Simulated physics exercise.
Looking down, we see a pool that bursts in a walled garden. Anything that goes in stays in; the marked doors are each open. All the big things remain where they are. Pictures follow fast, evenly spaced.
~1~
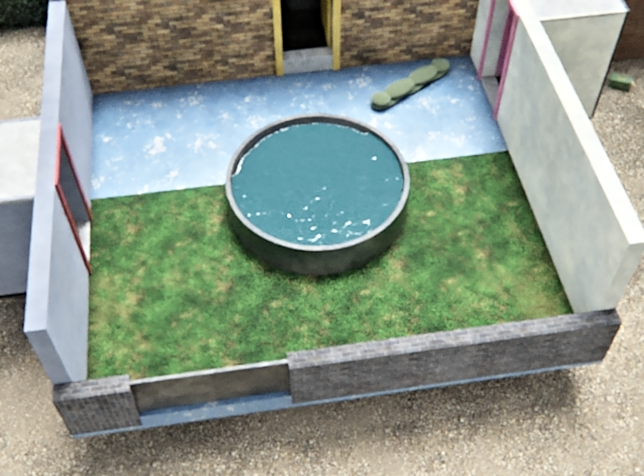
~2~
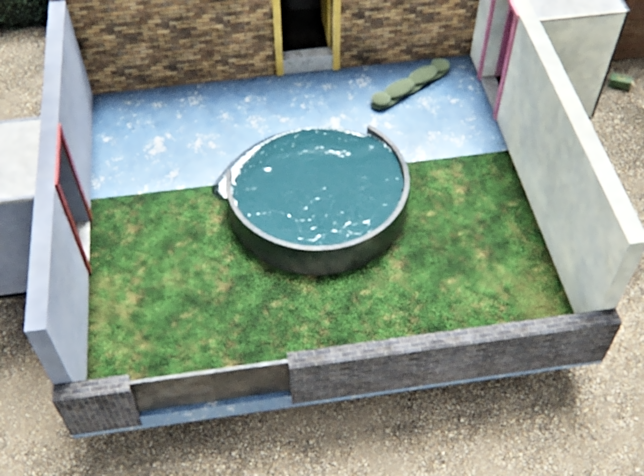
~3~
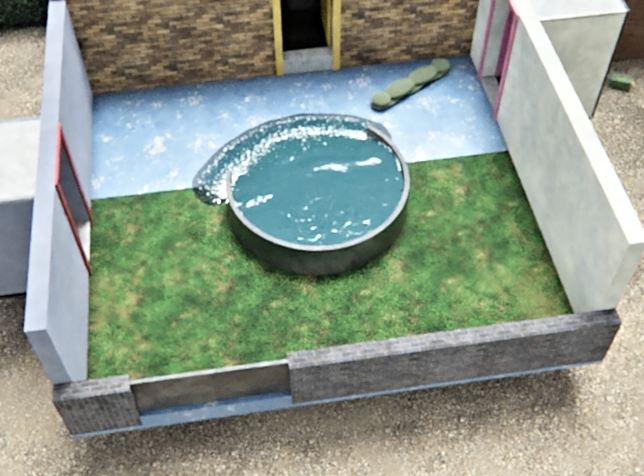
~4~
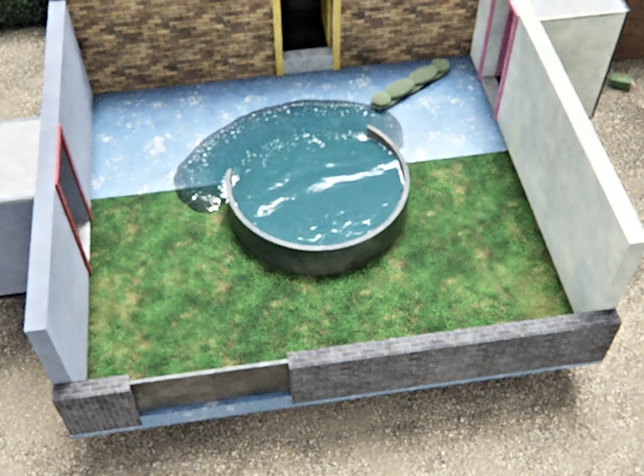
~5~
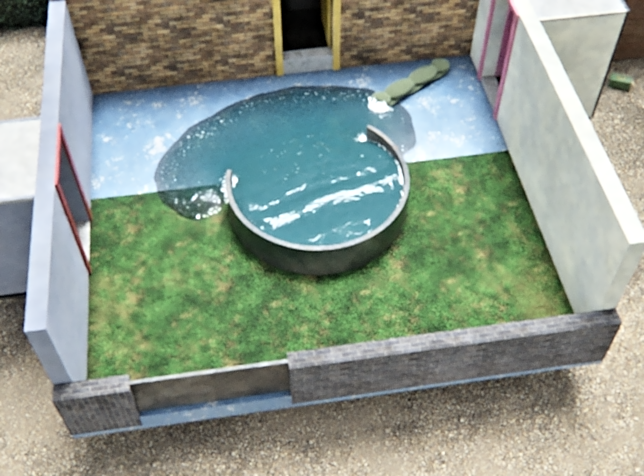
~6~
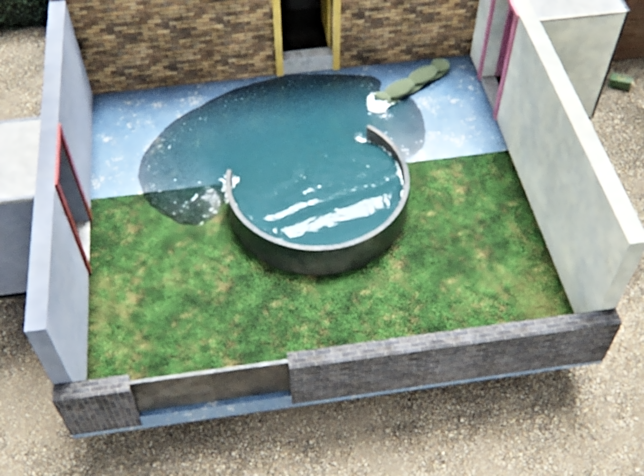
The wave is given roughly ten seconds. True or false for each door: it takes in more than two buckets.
For the pink door, false; for the red door, true; for the yellow door, false.
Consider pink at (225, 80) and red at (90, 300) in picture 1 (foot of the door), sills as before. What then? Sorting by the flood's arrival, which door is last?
The red-painted one is last.
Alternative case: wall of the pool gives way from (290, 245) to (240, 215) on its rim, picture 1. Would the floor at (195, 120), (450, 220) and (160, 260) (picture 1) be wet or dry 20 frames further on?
Point by point: Unwetted; unwetted; soaked.
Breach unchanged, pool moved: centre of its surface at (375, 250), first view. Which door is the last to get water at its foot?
That's the red-painted one.
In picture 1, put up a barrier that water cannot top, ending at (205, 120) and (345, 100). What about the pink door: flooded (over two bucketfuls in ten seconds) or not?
As for that door, the pink one overshoots.
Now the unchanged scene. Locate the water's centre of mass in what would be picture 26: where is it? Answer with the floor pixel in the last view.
It's close to (261, 135).
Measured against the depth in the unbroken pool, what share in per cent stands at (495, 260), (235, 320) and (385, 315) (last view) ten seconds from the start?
8, 16 and 14 in a hundred, in turn.
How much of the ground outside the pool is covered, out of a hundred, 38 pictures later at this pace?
About 80 per cent.
A moment on, water covers 35 % of the floor; the pink door not reached, the red door not reached, the yellow door wet at the sill, nothing in.
Next, water covers 40 % of the floor; the pink door wet at the sill, nothing in, the red door not reached, the yellow door wet at the sill, nothing in.
Then, water covers 45 % of the floor; the pink door wet at the sill, nothing in, the red door wet at the sill, nothing in, the yellow door wet at the sill, nothing in.
Later, water covers 80 % of the floor; the pink door wet at the sill, nothing in, the red door over two buckets in, the yellow door wet at the sill, nothing in.
In the end, water covers 95 % of the floor; the pink door wet at the sill, nothing in, the red door over two buckets in, the yellow door wet at the sill, nothing in.
